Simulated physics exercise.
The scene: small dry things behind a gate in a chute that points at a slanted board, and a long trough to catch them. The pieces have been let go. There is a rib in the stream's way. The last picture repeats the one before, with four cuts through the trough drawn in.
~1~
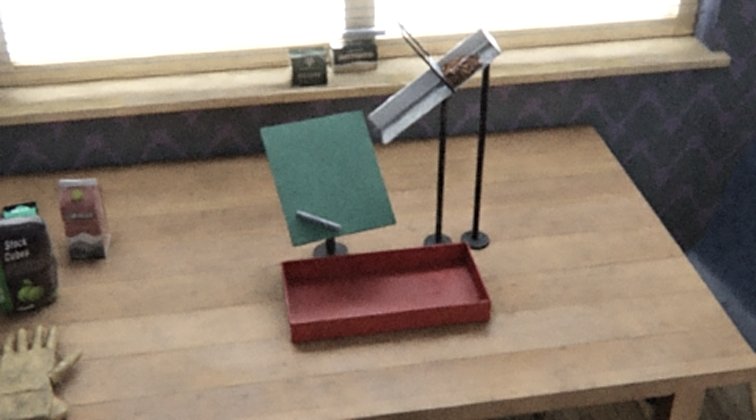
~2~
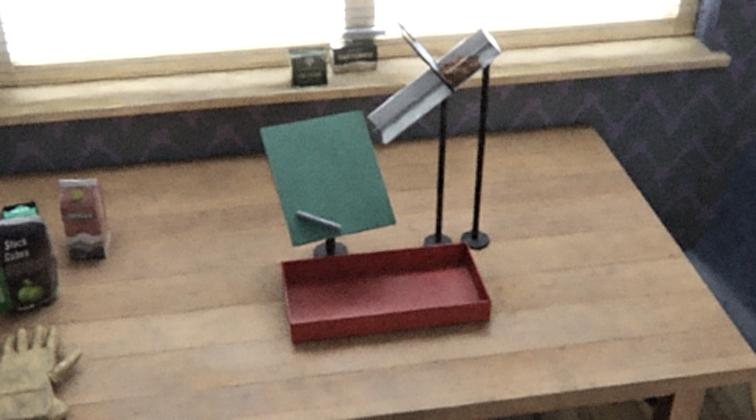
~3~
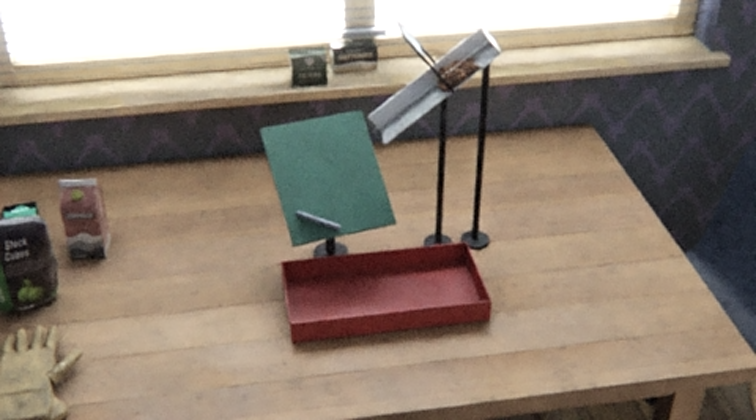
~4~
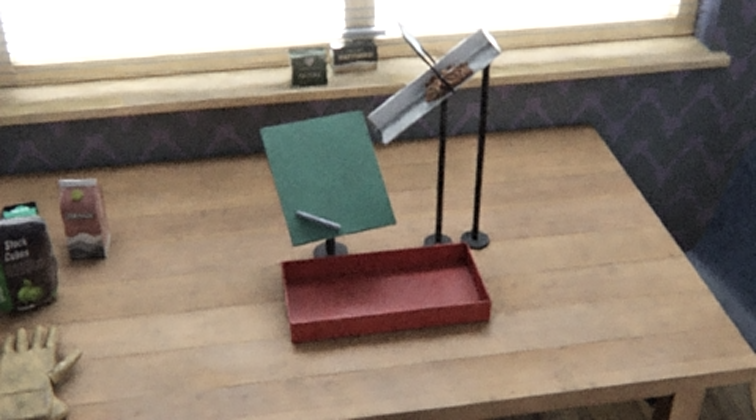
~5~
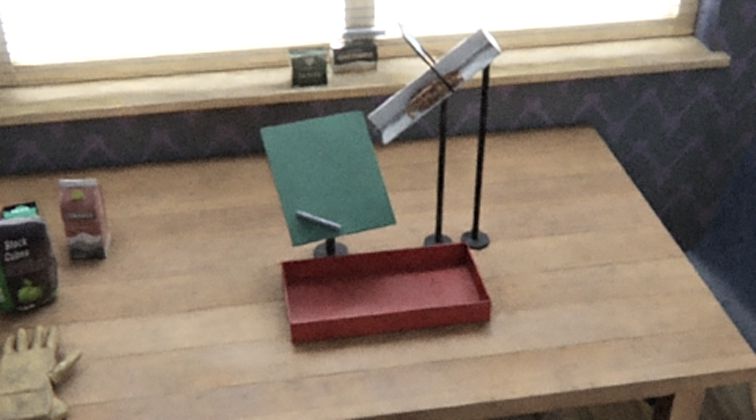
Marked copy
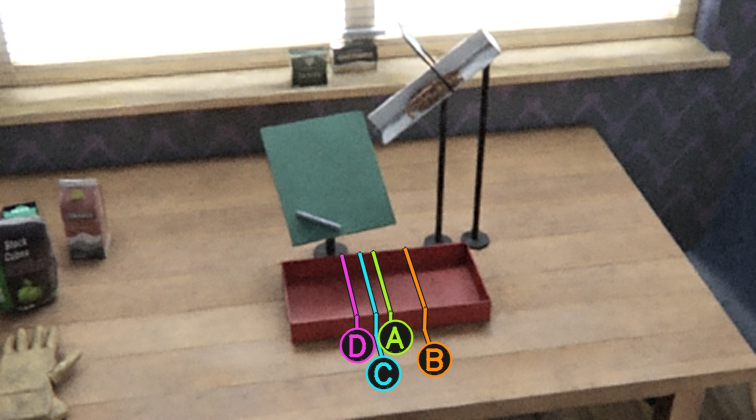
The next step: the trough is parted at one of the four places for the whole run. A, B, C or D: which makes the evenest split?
The answer is line C.
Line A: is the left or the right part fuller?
Left.
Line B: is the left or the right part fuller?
More lands on the left.
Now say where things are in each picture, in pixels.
In the first frame, load behind the gate at (458, 68), cereal balls; lip of the chute at (383, 137), sloping fairly steeply.
In the second frame, middle of the board at (328, 176), tilted fairly steeply; middle of its low edge at (346, 235); of its high edge at (311, 119).
In the third frame, front corners of the trough at (291, 323) and (491, 300), empty; front of the load at (441, 87).
In the fourth frame, middle of the load at (445, 81); its front at (428, 101), about a third of the way to the lip; rib from (298, 212) to (341, 226).
In the fifth frame, middle of the load at (431, 90); its front at (408, 111), about two thirds of the way to the lip.
On the marked copy, line A crosses the front rim at (390, 312); line B crosses the front rim at (425, 308); line C crosses the front rim at (375, 313); line D crosses the front rim at (356, 316).
With A, of what is caught, nearly all on the left of the divider, a small part on the right.
With B, of what is caught, all on the left of the divider, none on the right.
With C, of what is caught, about half on the left of the divider, about half on the right.
With D, of what is caught, a small part on the left of the divider, most on the right.
